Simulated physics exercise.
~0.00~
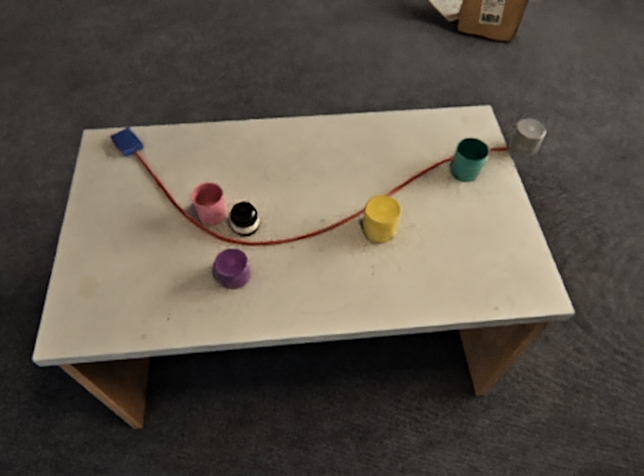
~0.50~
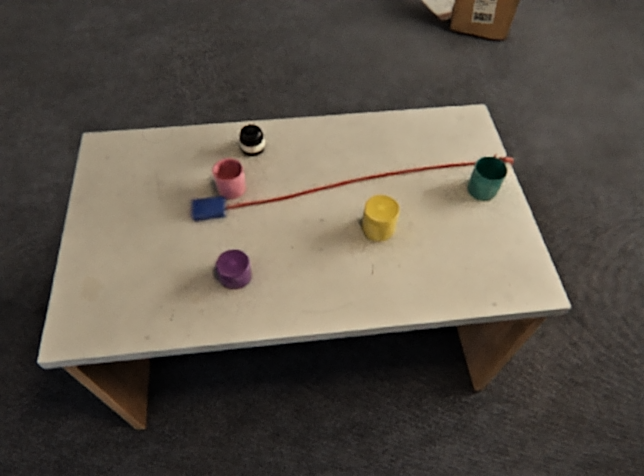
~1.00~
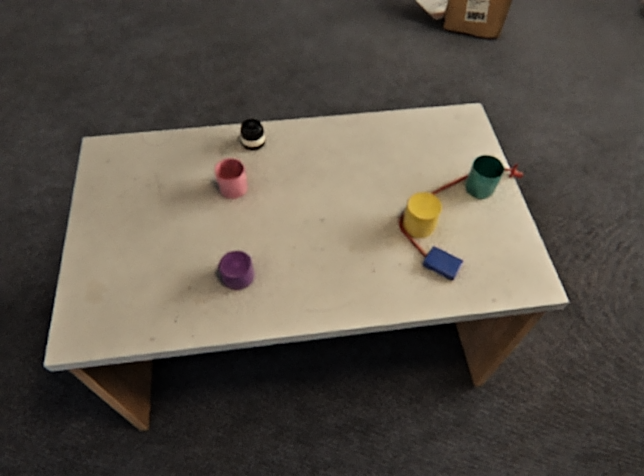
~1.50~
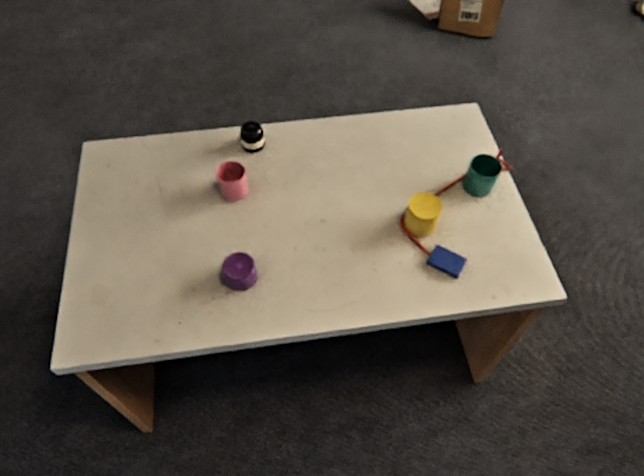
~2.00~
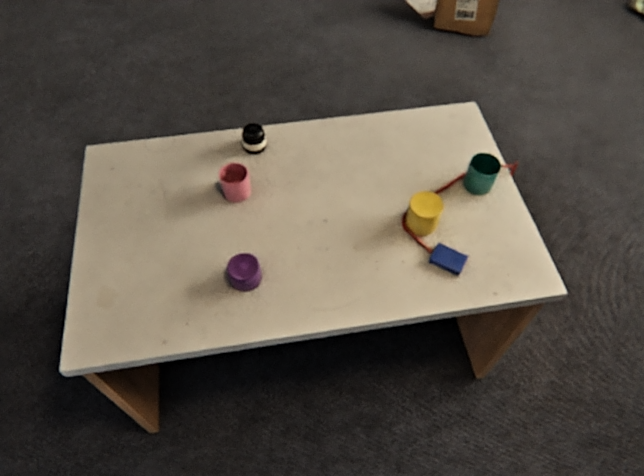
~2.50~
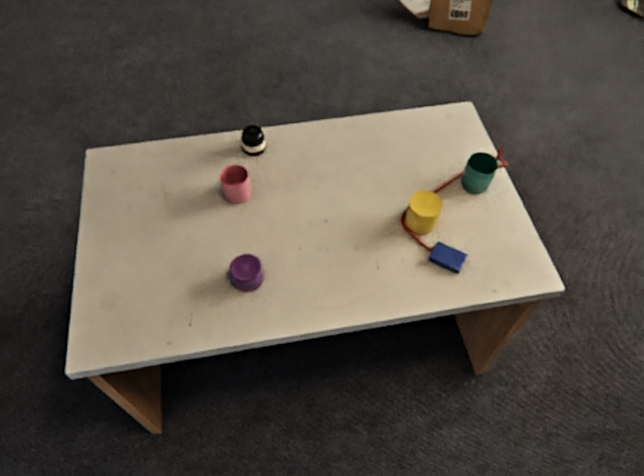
A red cable with a blue phone at its left end snakes across a white table on a grey floor, seen from above at an angle. It passes a pink mug, a black jar, a yellow tub and a teal cup, with a purple tub near the front and a pale object at the right edge. The phone shifts right and down, the jar and mug move back, and the pale object disappears. Then the phone travels far right, and the yellow tub shifts right. Finally the phone rests near the right side, the cable bent around the yellow tub.
